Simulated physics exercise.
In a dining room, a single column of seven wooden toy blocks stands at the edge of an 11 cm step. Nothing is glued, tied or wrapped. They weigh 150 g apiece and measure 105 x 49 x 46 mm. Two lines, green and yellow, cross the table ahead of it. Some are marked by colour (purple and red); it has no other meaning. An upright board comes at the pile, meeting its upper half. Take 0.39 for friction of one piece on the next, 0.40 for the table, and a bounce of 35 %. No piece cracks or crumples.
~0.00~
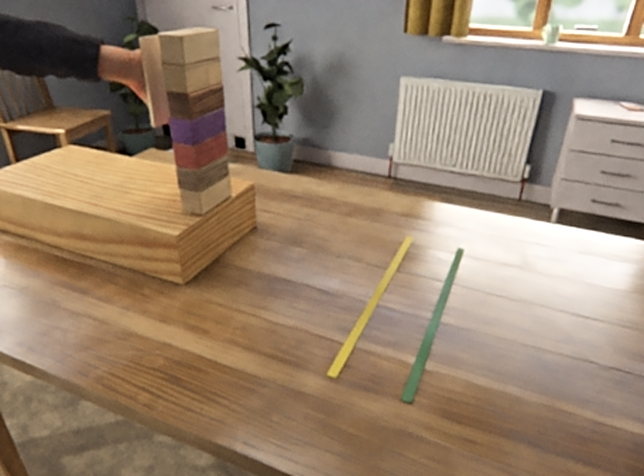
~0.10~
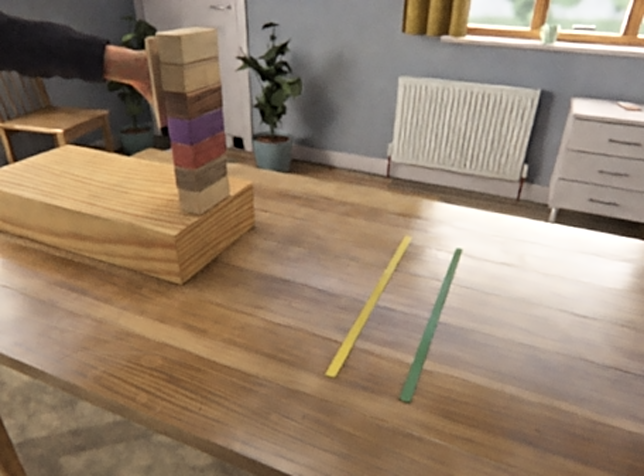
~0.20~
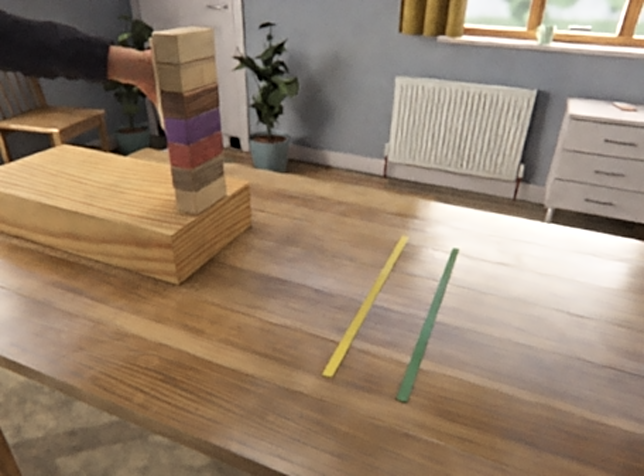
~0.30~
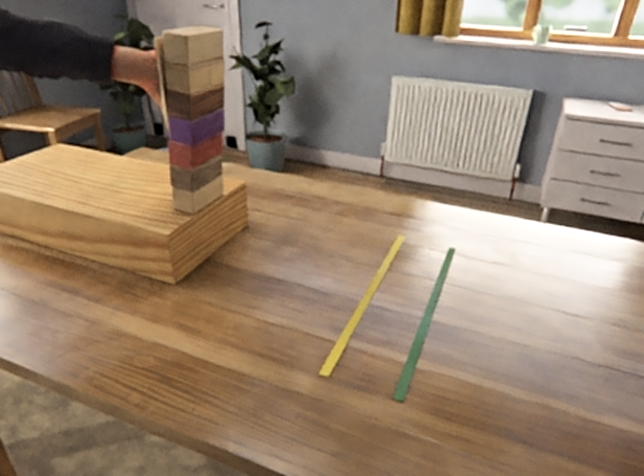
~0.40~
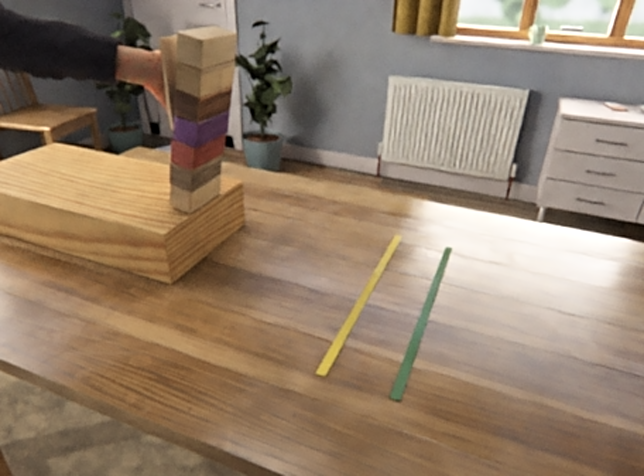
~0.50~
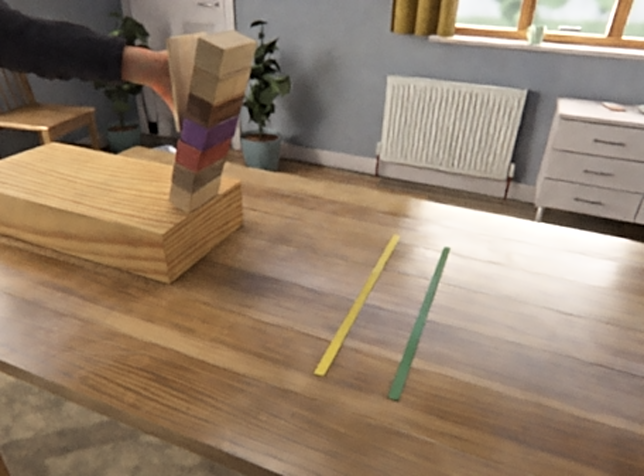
In a dining room with blue-grey walls, a wooden table is seen from slightly above, with a radiator, plants and a window behind. A column of wooden blocks, purple and red ones midway, stands on a pale wooden step at left, with yellow and green lines to the right. As the camera pans slightly, a hand pushes an upright board rightward against the column's upper half, and the column leans right.
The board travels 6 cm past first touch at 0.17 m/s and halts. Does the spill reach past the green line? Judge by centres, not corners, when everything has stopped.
Outcome: Not one ends past the green line.
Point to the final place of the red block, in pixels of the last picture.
Near (277, 258).
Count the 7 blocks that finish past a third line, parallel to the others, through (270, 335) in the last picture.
3 of them.
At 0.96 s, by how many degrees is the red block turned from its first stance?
Some 80°.
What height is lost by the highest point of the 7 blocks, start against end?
Roughly 38 cm.
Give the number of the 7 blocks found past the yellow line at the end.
It comes to 1.
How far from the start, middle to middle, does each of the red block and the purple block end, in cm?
About: Red 28, purple 34.
Around 0.58 s, none of the 7 blocks past the green line, 7 disturbed; purple block tipped 27°; red block tipped 27°.
Around 0.70 s, none of the 7 blocks past the green line, 7 disturbed; red block tipped 53°, 26 mm lower; purple block tipped 53°, 48 mm lower.
Around 0.82 s, none of the 7 blocks past the green line, 7 disturbed; red block on its side; purple block on its side.
Around 0.96 s, none of the 7 blocks past the green line, 7 disturbed; red block on its side; purple block tipped 68°, 24 cm lower.
Finally (1.6 s), none of the 7 blocks past the green line, 7 disturbed; purple block on its side; red block on its side. The farthest middle lies 58 mm short of that line. Seen by the last camera, middles, purple block near (302, 264), red block near (278, 258).
